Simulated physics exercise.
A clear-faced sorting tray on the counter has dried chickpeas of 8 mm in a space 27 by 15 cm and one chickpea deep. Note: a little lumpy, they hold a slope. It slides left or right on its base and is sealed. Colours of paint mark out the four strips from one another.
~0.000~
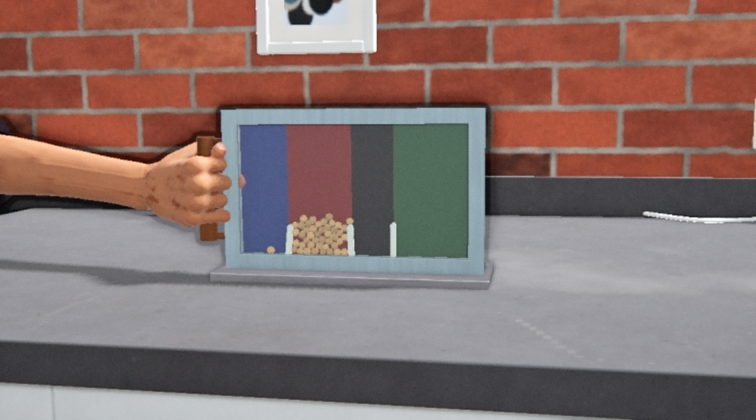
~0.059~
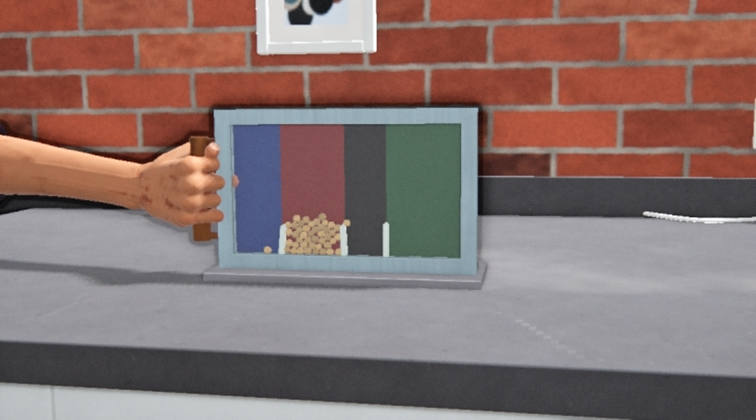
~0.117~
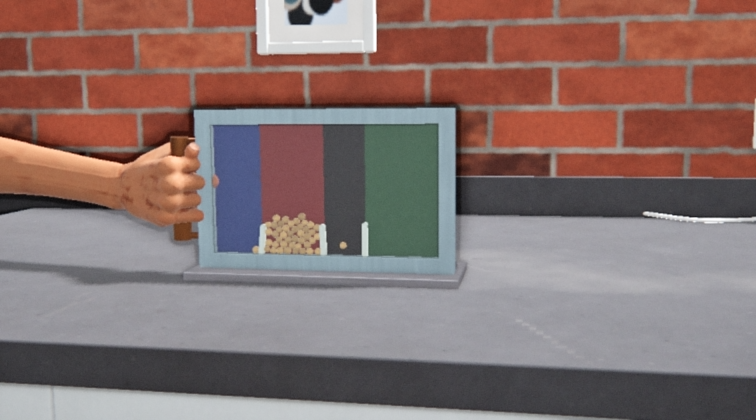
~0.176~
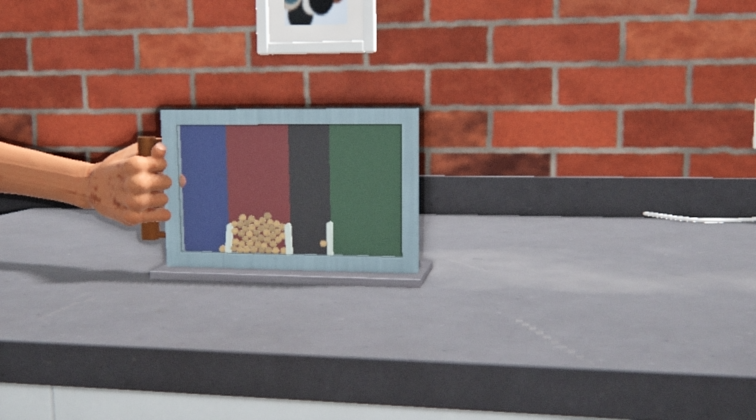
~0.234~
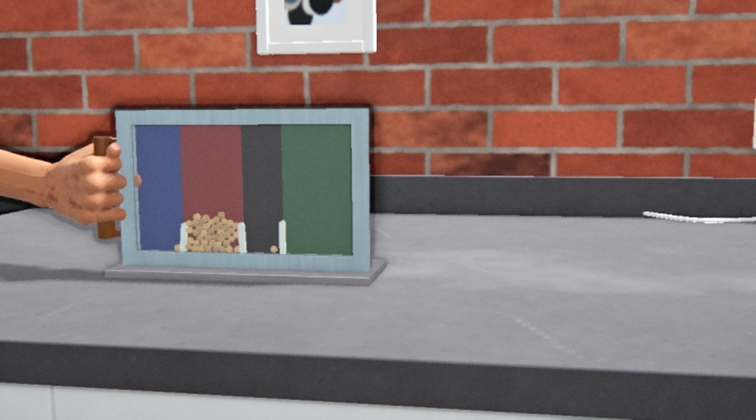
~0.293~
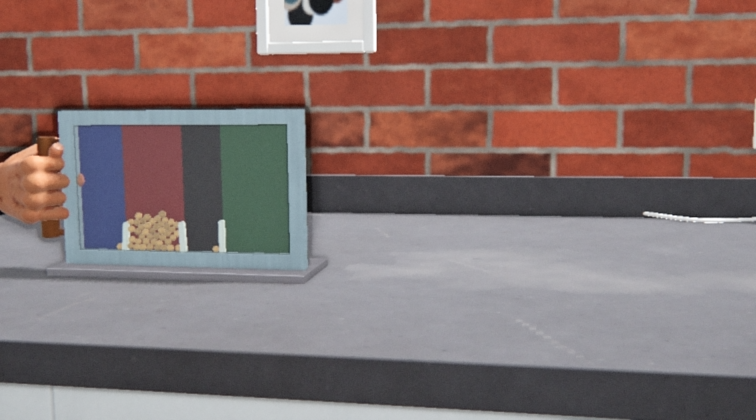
On a grey countertop against a red brick wall, seen from the front by a still camera, a hand reaches in from the left. It grips the brown handle of a clear-faced tray with blue, red, black and green sections, chickpeas heaped in the red one. The hand moves the tray leftward, slowly then faster, while a stray chickpea appears in the black section.
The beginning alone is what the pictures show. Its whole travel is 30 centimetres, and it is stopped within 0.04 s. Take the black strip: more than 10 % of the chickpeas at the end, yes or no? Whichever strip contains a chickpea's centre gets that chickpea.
Black: Not past the threshold.
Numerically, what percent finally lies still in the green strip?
Some 0 per cent.
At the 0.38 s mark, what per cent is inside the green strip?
Around 0 percent of the load.
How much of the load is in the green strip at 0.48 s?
Close to 0 % of the load.
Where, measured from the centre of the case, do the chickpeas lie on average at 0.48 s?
About 5 cm left and 6 cm below.
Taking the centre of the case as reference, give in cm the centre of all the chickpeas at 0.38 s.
Left: About 5 cm; below: About 5 cm.
After 0.38 s, it is 30 cm to the left; the chickpeas' middle is 5 cm left of and 5 cm below the centre; red 95 %, blue 5 %.
After 0.48 s, it is 30 cm to the left; the chickpeas' middle is 5 cm left of and 6 cm below the centre; red 80 %, blue 15 %.
After 0.63 s, it is 30 cm to the left; the chickpeas' middle is 5 cm left of and 6 cm below the centre; red 80 %, blue 20 %.
Settled by 1.0 s, it is 30 cm to the left; red 80 %, blue 20 %, green 0 %, black 0 %.
